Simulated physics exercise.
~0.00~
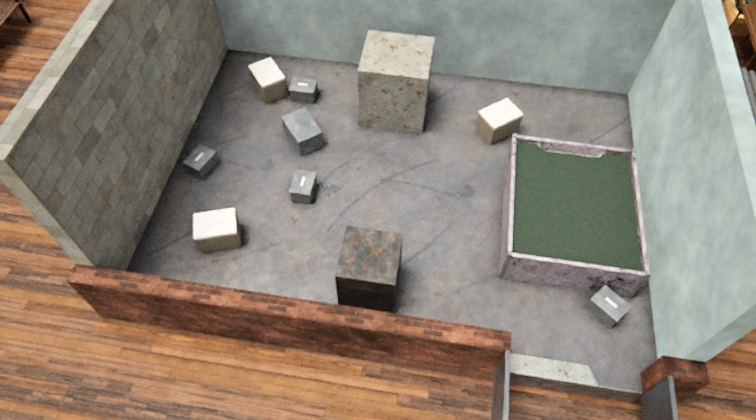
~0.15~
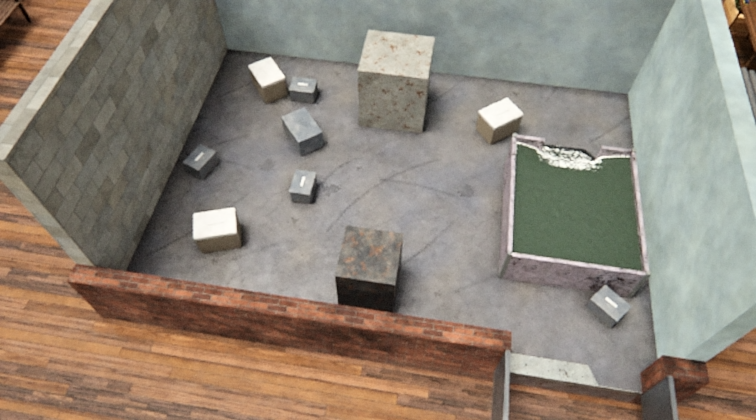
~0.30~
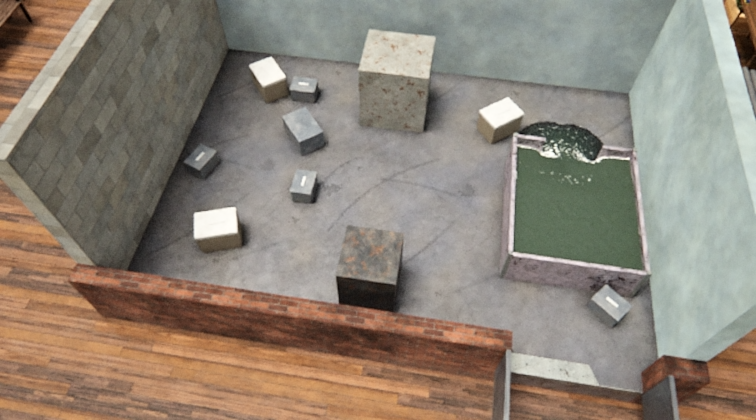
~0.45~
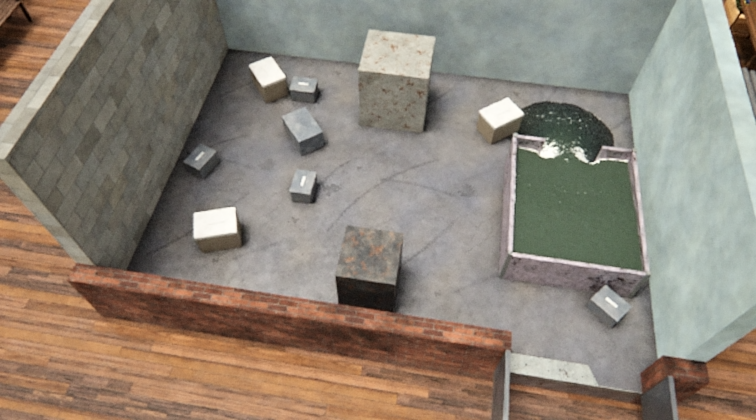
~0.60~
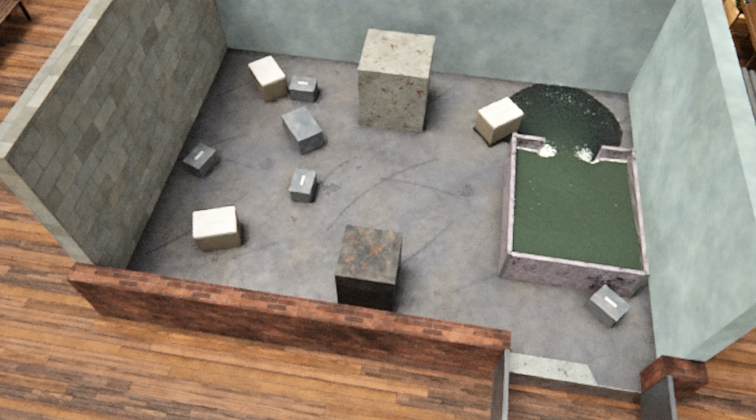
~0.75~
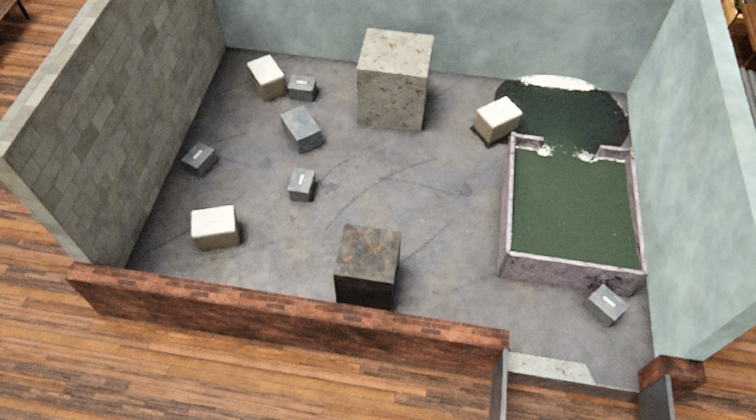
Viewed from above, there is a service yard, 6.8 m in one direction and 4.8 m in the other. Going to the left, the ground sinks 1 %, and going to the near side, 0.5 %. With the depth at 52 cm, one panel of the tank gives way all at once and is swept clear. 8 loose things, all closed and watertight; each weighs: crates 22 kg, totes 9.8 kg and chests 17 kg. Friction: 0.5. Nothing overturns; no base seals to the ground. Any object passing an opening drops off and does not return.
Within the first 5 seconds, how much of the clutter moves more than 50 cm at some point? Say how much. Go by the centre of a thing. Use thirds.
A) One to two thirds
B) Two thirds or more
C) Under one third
Under one third (C).
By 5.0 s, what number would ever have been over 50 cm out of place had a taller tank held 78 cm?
Under that setup the answer is 1.
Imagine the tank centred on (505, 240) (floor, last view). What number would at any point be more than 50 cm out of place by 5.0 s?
Count: 2.
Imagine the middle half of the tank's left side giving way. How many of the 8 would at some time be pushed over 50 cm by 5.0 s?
Then it comes to 3 of them.
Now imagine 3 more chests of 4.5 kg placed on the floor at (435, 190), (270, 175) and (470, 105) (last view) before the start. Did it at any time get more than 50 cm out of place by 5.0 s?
Answers in order are crosses the line, does not cross and crosses the line.
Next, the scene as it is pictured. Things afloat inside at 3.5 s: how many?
0.
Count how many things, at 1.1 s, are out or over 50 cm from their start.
Answer: 0.
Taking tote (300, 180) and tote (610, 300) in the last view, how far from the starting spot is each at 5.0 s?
Net shifts, in order: 0 cm and 0 cm.
After 1.1 s 0 of 8 are over 50 cm from their spots; 0 afloat.
After 2.2 s 0 of 8 are over 50 cm from their spots; 0 afloat.
After 3.5 s 0 of 8 are over 50 cm from their spots; 0 afloat.
After 5.0 s 0 of 8 are over 50 cm from their spots, and 0 have been at some point; 0 afloat.
